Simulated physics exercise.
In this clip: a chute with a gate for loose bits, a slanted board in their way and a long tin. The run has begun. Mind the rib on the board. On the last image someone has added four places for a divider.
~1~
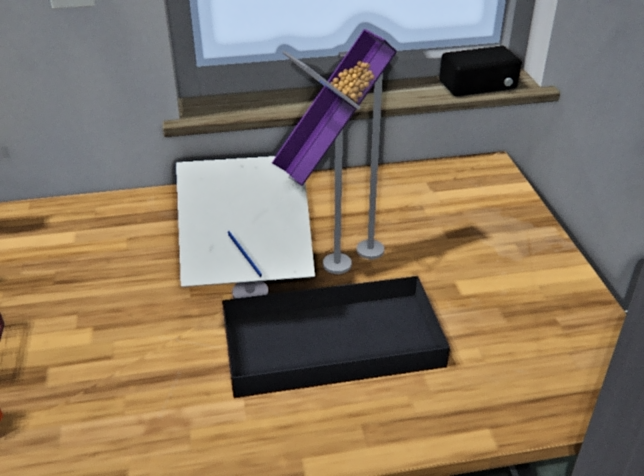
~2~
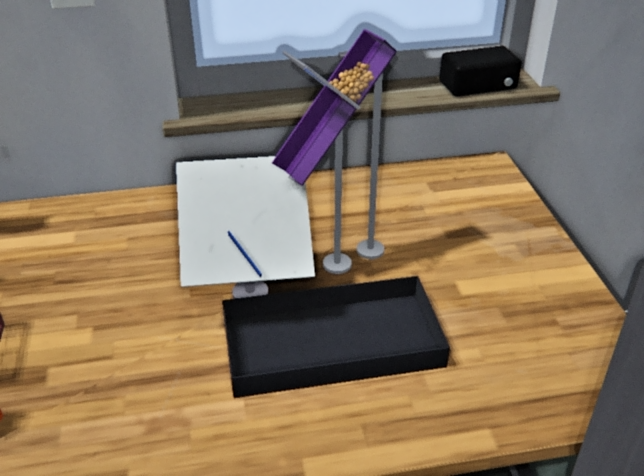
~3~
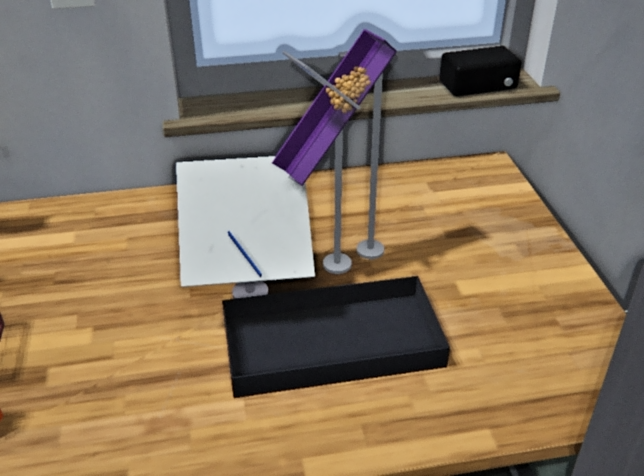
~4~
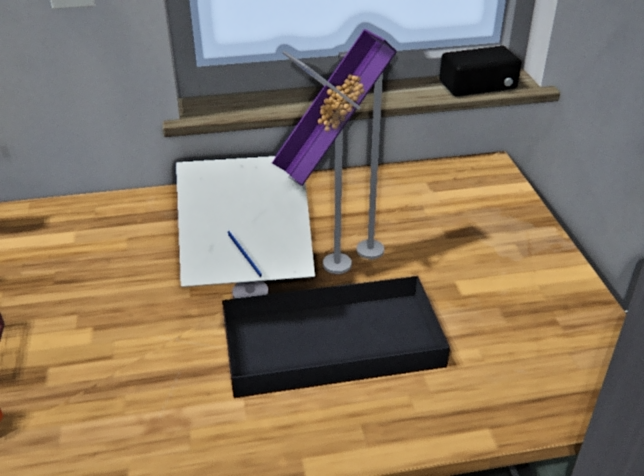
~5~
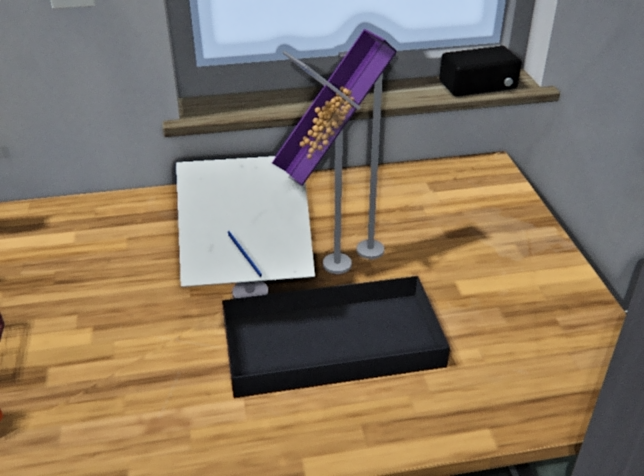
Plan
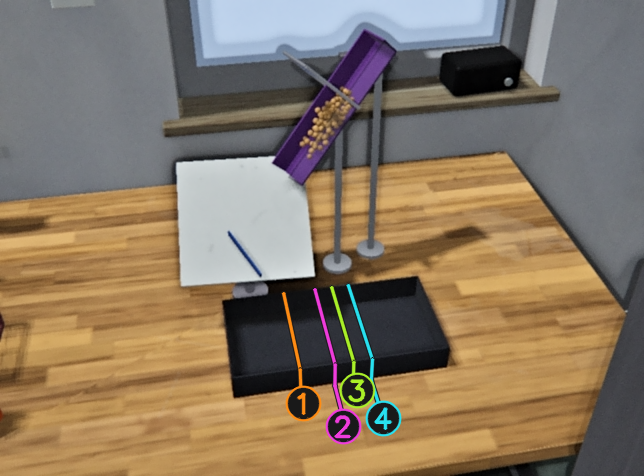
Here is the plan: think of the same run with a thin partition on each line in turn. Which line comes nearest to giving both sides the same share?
1 beats the others.
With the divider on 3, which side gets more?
The left side.
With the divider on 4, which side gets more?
More lands on the left.
On the marked copy, line 1 crosses the front rim at (300, 368); line 2 crosses the front rim at (334, 363); line 3 crosses the front rim at (353, 361); line 4 crosses the front rim at (372, 358).
If 1 is chosen, of what is caught, close to half on the left of the divider, close to half on the right.
If 2 is chosen, of what is caught, all but a few on the left of the divider, only a few on the right.
If 3 is chosen, of what is caught, all but a few on the left of the divider, only a few on the right.
If 4 is chosen, of what is caught, all but a few on the left of the divider, only a few on the right.
